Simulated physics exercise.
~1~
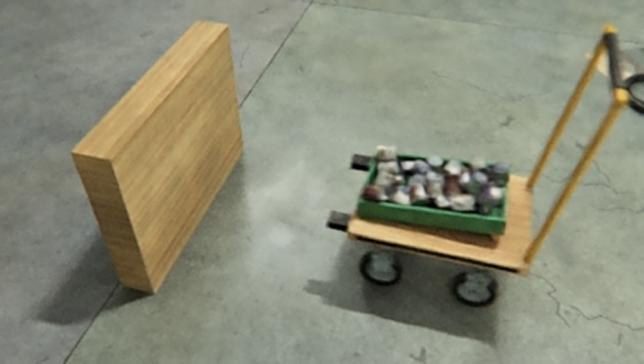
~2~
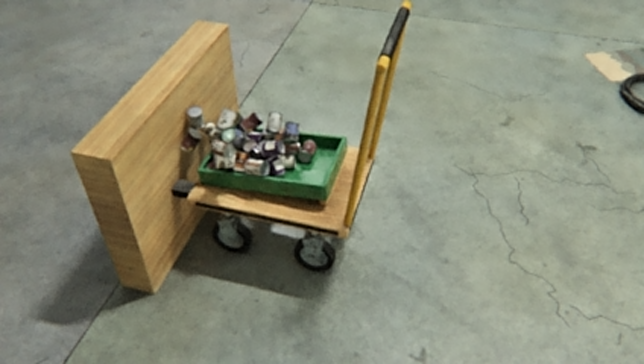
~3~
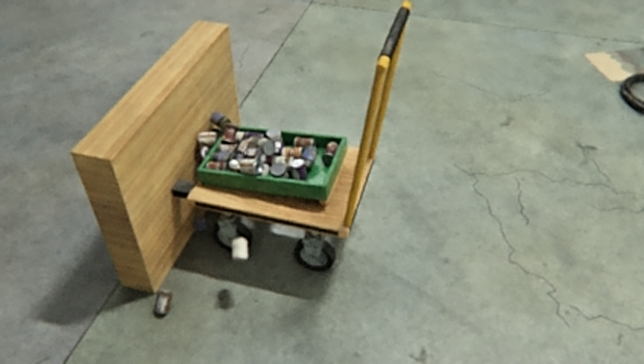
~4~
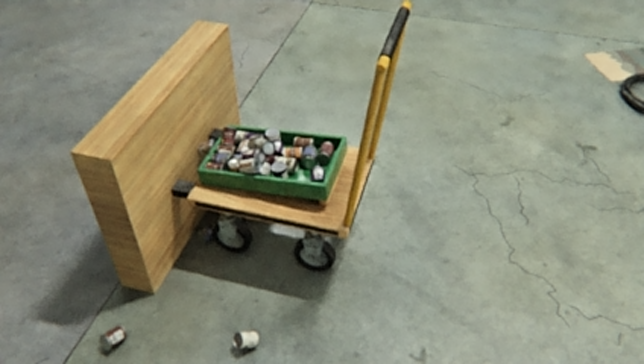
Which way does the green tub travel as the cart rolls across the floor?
The green tub travels to the left, riding on the cart until it stops at the block wall.
